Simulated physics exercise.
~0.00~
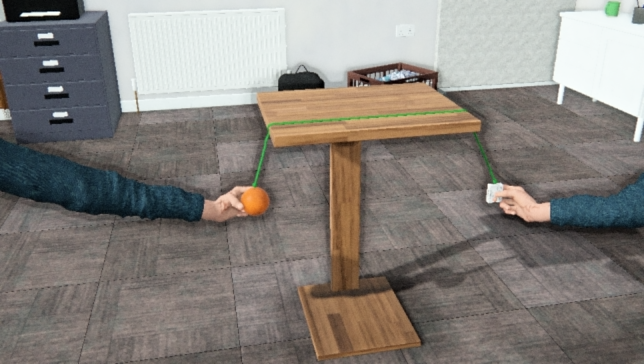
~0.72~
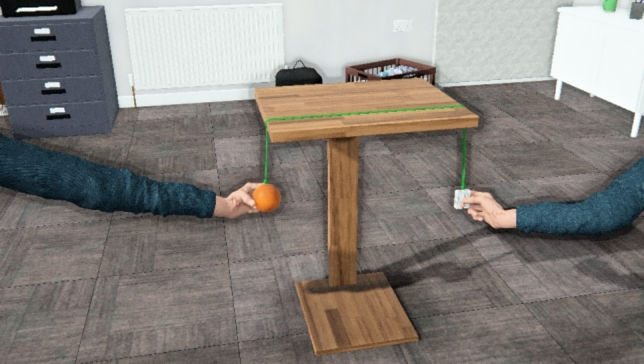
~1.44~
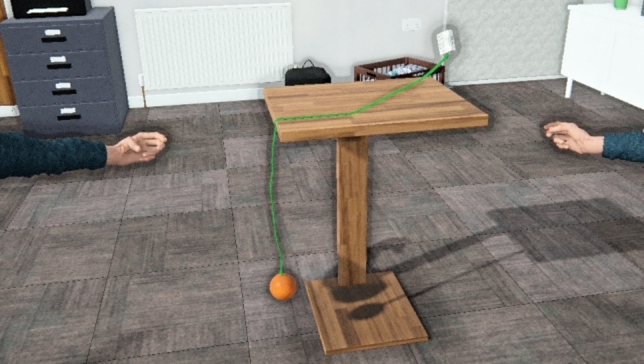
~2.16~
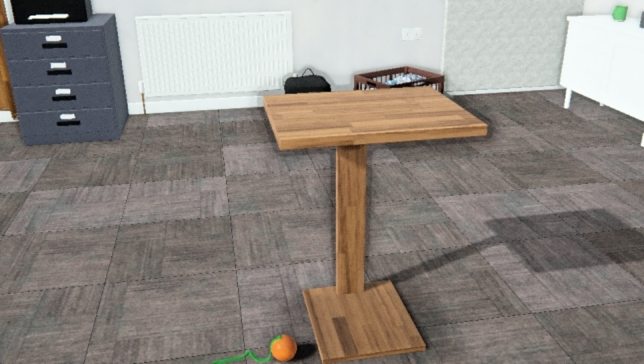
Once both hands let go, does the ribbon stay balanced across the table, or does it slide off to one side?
It slides off to the left. The orange drops to the floor on that side and the ribbon ends up down beside it.
